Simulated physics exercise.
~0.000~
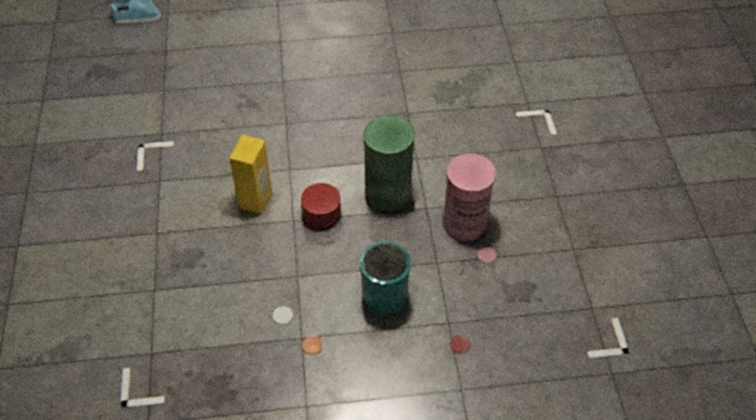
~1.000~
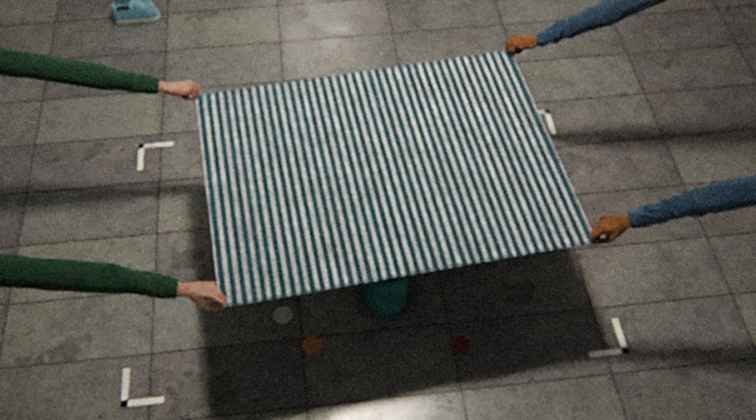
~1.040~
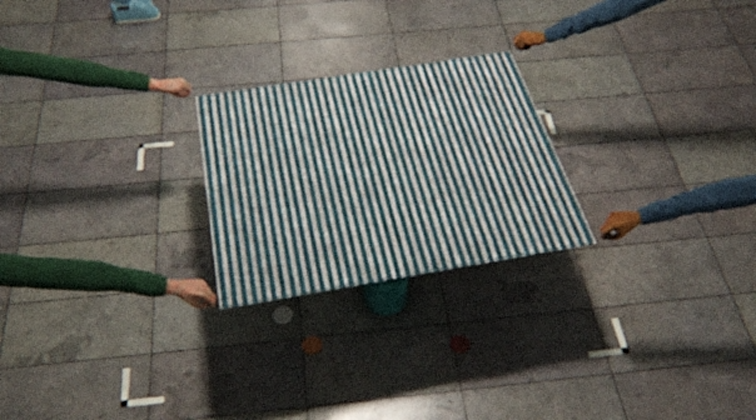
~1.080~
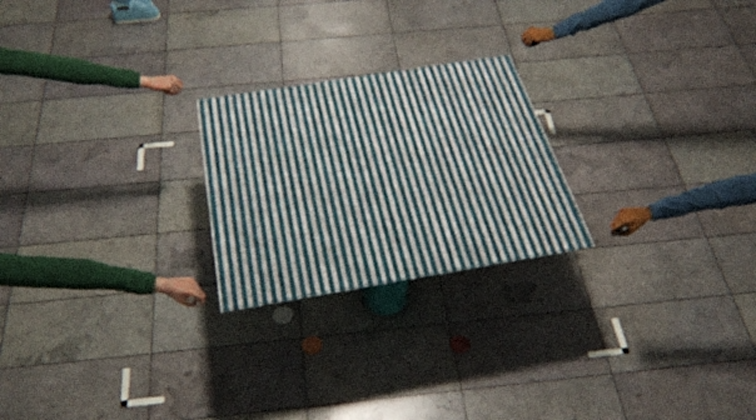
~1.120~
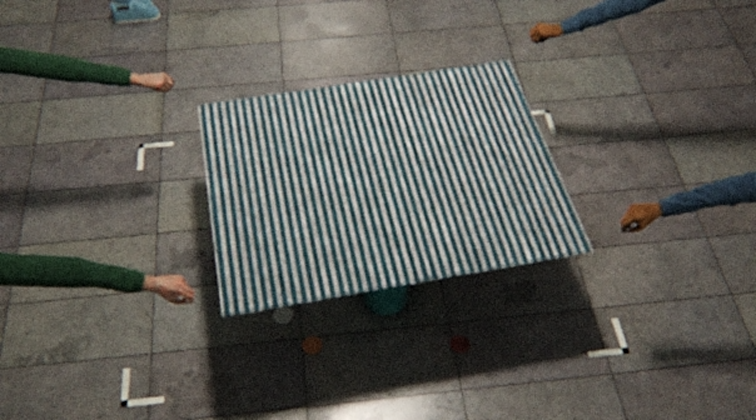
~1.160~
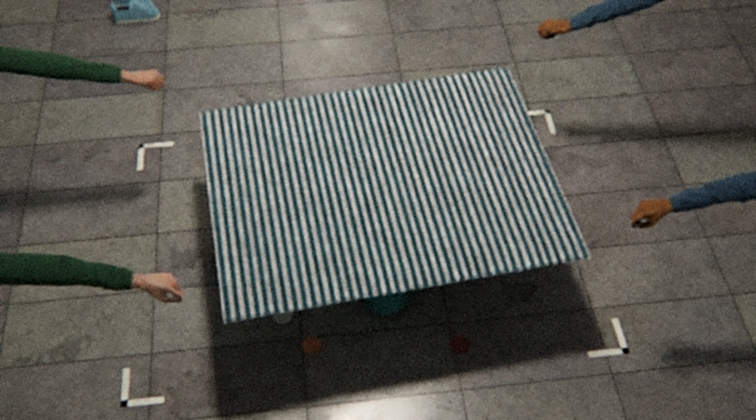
The footage shows five containers on a tiled floor, then a striped cloth held flat above them by four hands, which open and draw back to either side as the cloth sinks slightly, still nearly flat.
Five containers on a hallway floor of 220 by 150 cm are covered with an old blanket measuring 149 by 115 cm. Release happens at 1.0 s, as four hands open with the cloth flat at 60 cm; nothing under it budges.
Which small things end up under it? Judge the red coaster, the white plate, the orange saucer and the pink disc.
In order: The red coaster still shows; the white plate ends under the cloth; the orange saucer ends under the cloth; the pink disc vanishes under it.
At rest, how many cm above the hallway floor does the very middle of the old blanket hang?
Some 28 cm up.
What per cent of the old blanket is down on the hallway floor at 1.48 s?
I'd say about 0 in a hundred.
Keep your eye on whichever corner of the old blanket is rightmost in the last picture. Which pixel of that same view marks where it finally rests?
(535, 279).
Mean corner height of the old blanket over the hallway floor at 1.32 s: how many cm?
I'd put their mean height at around 26 cm.
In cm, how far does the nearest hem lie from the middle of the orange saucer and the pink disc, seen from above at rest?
I'd put the first at about 6 cm and the second at about 16 cm.
After 1.3 s, 0 % of it is down, spanning 154 by 125 cm, above white plate, orange saucer, pink disc.
After 1.5 s, 0 % of it is down, spanning 152 by 112 cm, above white plate, orange saucer, pink disc.
After 1.6 s, 5 % of it is down, spanning 148 by 111 cm, above white plate, orange saucer, pink disc.
After 1.8 s, 10 % of it is down, spanning 149 by 110 cm, above white plate, orange saucer, pink disc.
After 3.3 s, 10 % of it is down, spanning 149 by 112 cm, above white plate, orange saucer, pink disc.
